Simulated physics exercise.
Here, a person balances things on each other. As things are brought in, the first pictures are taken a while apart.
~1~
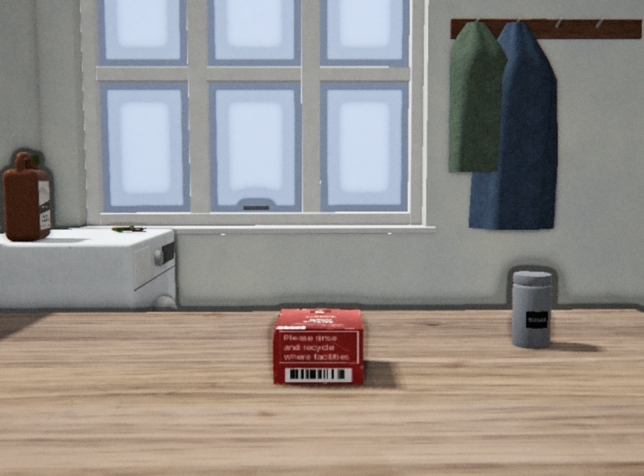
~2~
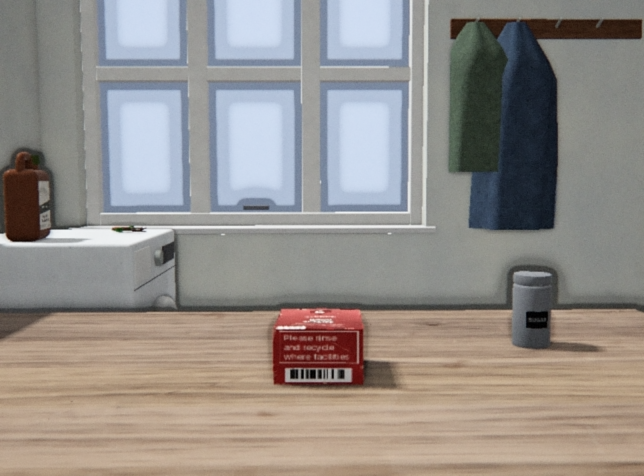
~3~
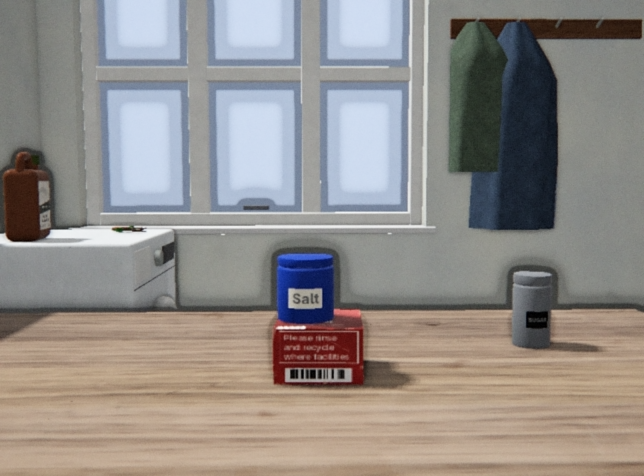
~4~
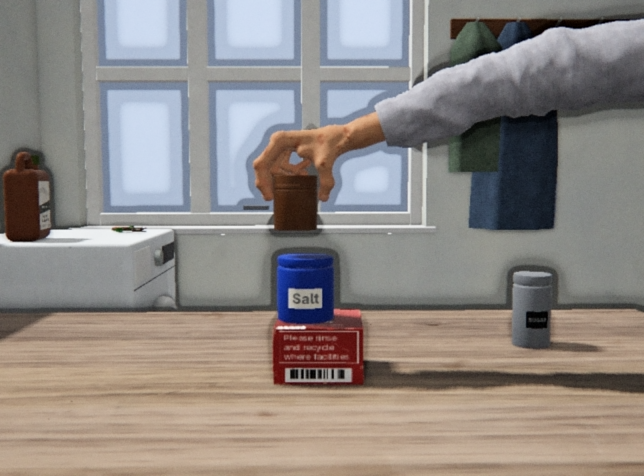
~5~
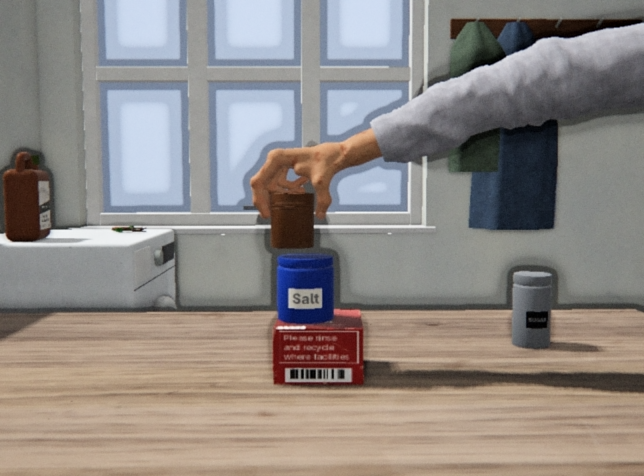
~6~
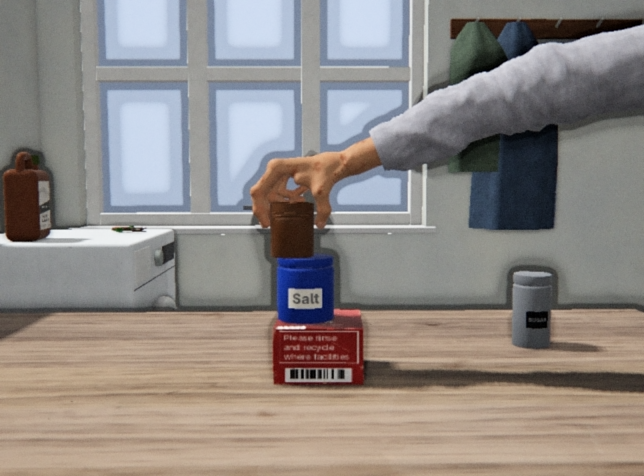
A blue salt jar appears on a red box, then a hand lowers a brown cup onto it.
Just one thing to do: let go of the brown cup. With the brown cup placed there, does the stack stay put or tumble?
It stays upright.
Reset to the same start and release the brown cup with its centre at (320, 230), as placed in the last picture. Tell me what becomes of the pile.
What happens next is that it remains steady.
Then, 0.70 s on from there, no change.
Then, 1.60 s on from there, brown cup resting near (292, 230).
In the end, all 4 unmoved. At the end, from the last picture's camera, brown cup near (292, 230). The pile holds.
